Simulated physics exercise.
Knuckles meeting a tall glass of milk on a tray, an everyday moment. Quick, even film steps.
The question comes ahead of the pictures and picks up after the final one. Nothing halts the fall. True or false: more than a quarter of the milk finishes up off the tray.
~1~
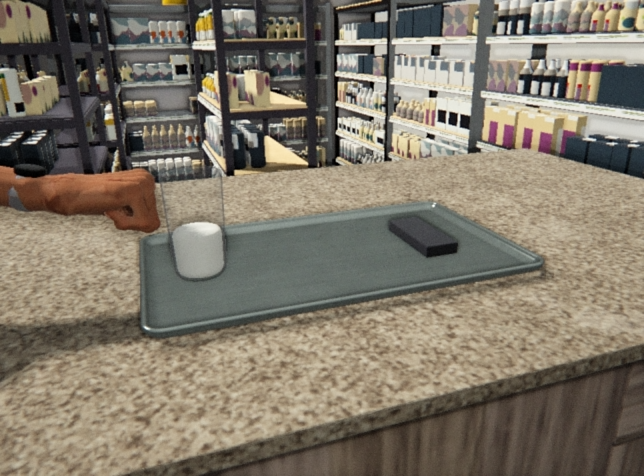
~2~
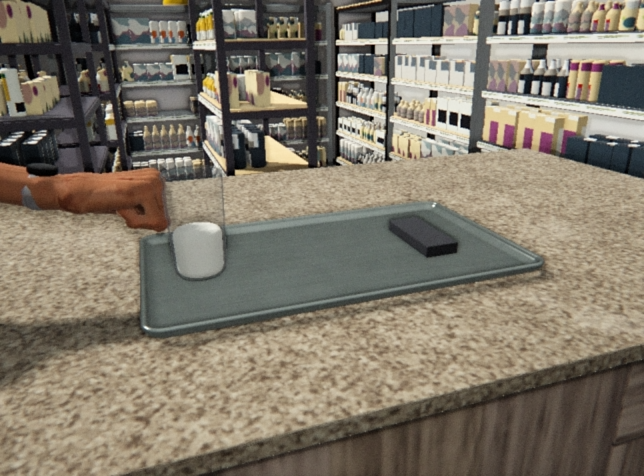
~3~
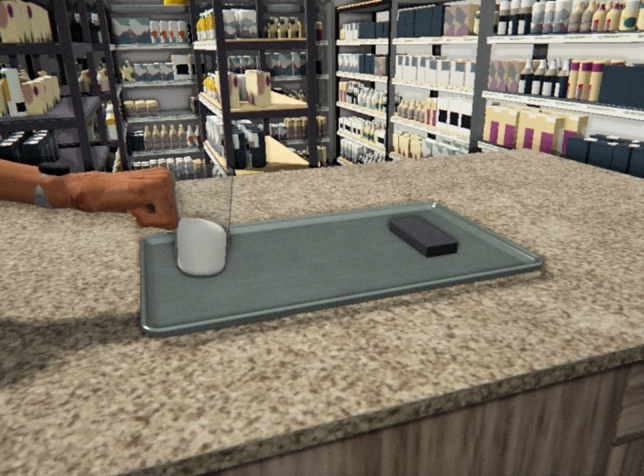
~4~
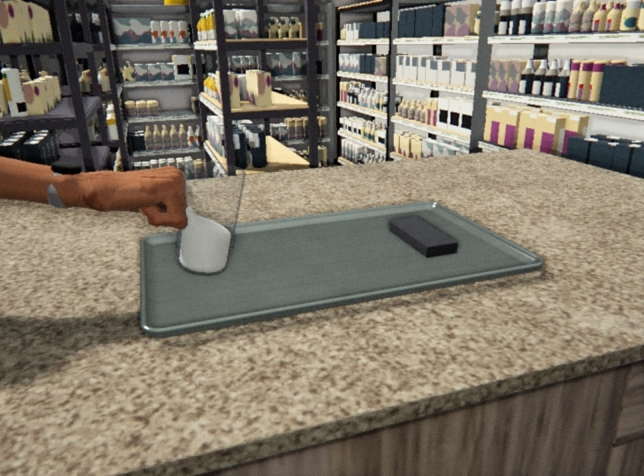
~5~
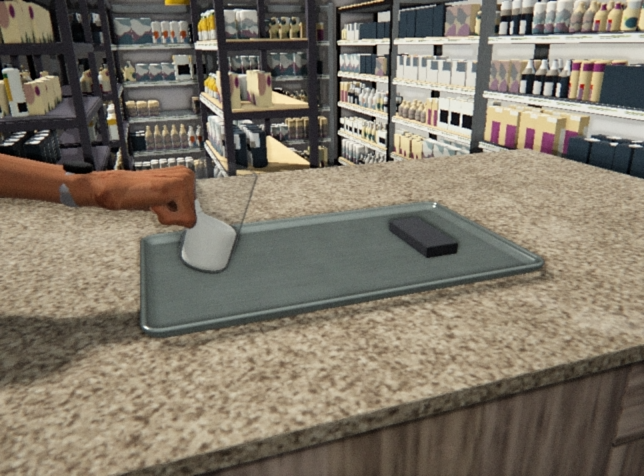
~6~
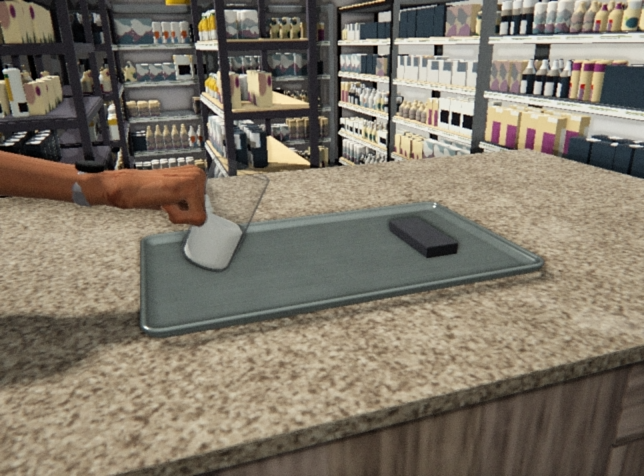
False.
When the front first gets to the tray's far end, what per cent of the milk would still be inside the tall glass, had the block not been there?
Tall glass content at that instant: ~ 35 per cent.
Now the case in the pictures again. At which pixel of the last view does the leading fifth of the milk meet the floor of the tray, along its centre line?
I'd mark it somewhere close to pixel (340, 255).
A moment on, the tall glass lies on its side and 100 per cent is in the glass, 0 on the tray and 0 above or beyond its rim.
Next, the tall glass lies on its side and 73 per cent is in the glass, 21 on the tray and 6 above or beyond its rim.
Then the tall glass lies on its side and 34 per cent is in the glass, 49 on the tray and 17 above or beyond its rim.
Later the tall glass lies on its side and 19 per cent is in the glass, 75 on the tray and 6 above or beyond its rim.
In the end 94 per cent is held by tray and glass, 6 is off the tray.
